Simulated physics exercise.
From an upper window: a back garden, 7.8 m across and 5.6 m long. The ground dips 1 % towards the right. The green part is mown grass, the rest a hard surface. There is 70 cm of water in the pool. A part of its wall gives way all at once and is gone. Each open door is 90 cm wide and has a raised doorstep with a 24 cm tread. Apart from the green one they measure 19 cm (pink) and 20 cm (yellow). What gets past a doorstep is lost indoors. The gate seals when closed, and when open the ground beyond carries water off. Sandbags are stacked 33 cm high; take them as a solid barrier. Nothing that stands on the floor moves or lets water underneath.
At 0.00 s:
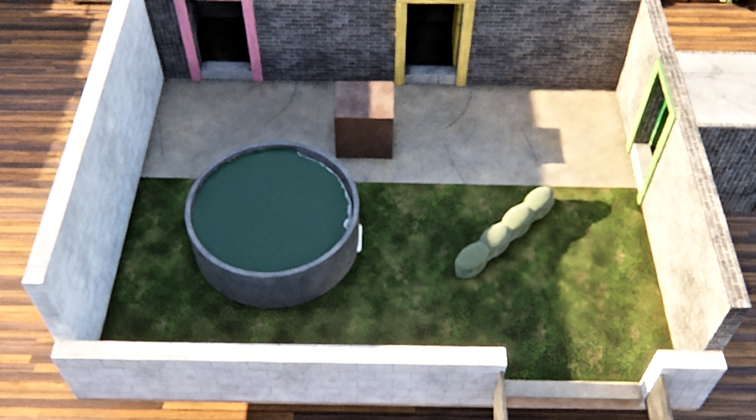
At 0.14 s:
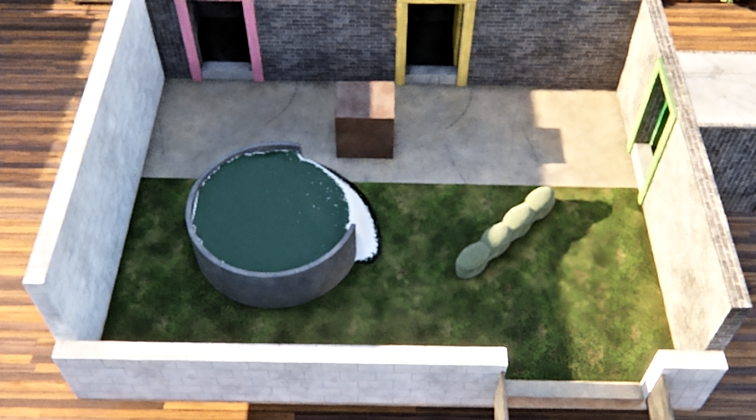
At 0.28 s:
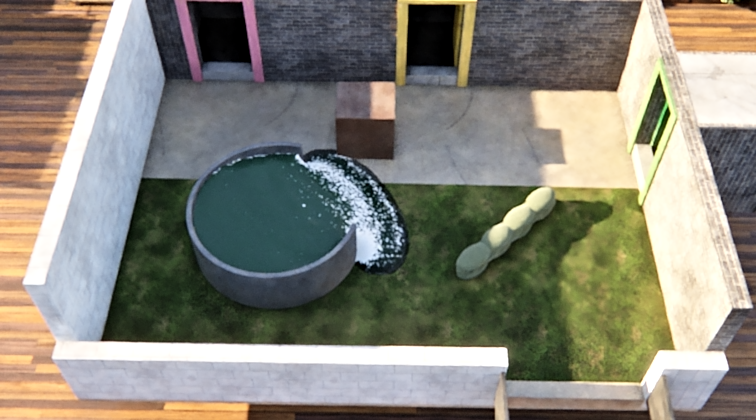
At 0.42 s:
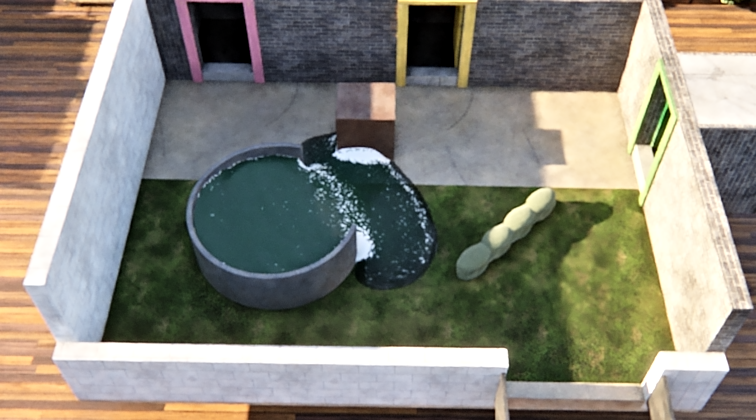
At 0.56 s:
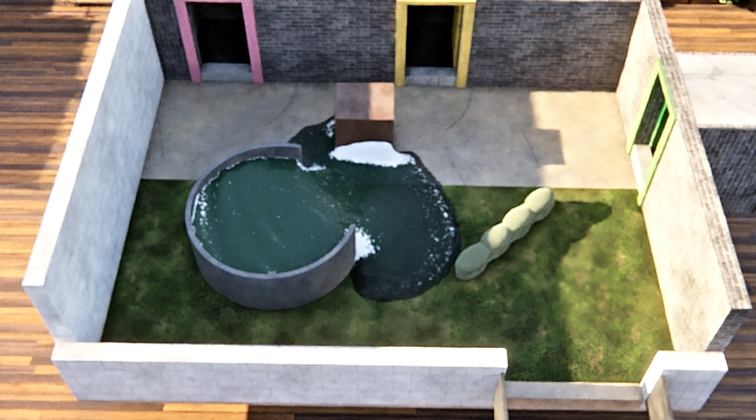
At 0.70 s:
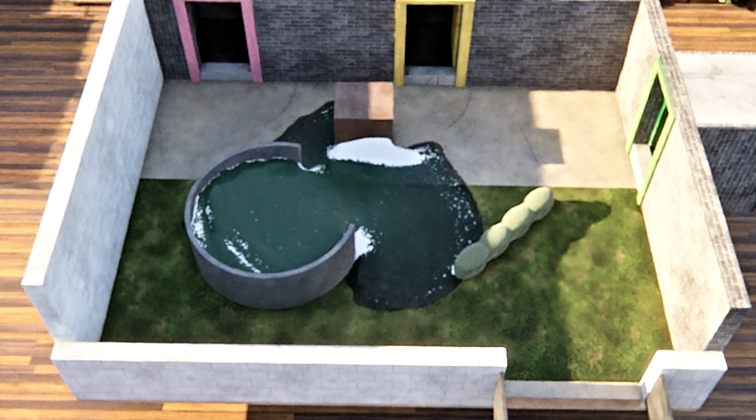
A round grey pool of dark green water stands on the left of a walled back garden, seen from above by a still camera. Pale sandbags lie in a slanting row on the grass to its right, with a brown block and pink, yellow and green doorways beyond. The pool's right side vanishes, and foaming water pours out, spreads round the block and reaches the sandbags.
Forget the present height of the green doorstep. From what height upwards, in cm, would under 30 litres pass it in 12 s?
It would have to be roughly 18 cm high.
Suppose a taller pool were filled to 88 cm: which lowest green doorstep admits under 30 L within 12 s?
About 24 cm.
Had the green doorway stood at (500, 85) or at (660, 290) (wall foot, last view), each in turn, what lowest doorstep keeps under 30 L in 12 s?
Roughly 14.5 and 6.0 cm.
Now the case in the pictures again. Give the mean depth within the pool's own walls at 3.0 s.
About 20 cm.
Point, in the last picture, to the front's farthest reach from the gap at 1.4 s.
Around (545, 125).
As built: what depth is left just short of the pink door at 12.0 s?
About 6.5 cm.
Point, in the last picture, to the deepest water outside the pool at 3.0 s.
Around (612, 88).
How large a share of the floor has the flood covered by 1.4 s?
About 30 per cent.
After 1.4 s water covers 30 % of the floor, deepest (40 cm) near (360, 170); it has not reached the green door.
After 3.0 s water covers 55 % of the floor, deepest (44 cm) near (612, 88); 20 cm at the green door, 1 litre in over its 25 cm doorstep.
After 12.0 s water covers 100 % of the floor, deepest (10 cm) near (679, 383); 8 cm at the green door, 2 litres in over its 25 cm doorstep.
At the green door as built, the water arrived by 1.9 s and peaked near 23 cm at 2.6 s.
With a doorstep of 14 cm, 72 litres would have come in within the 12 s; with 22.5 cm, 6 litres. So under 30 litres takes about 18 cm.
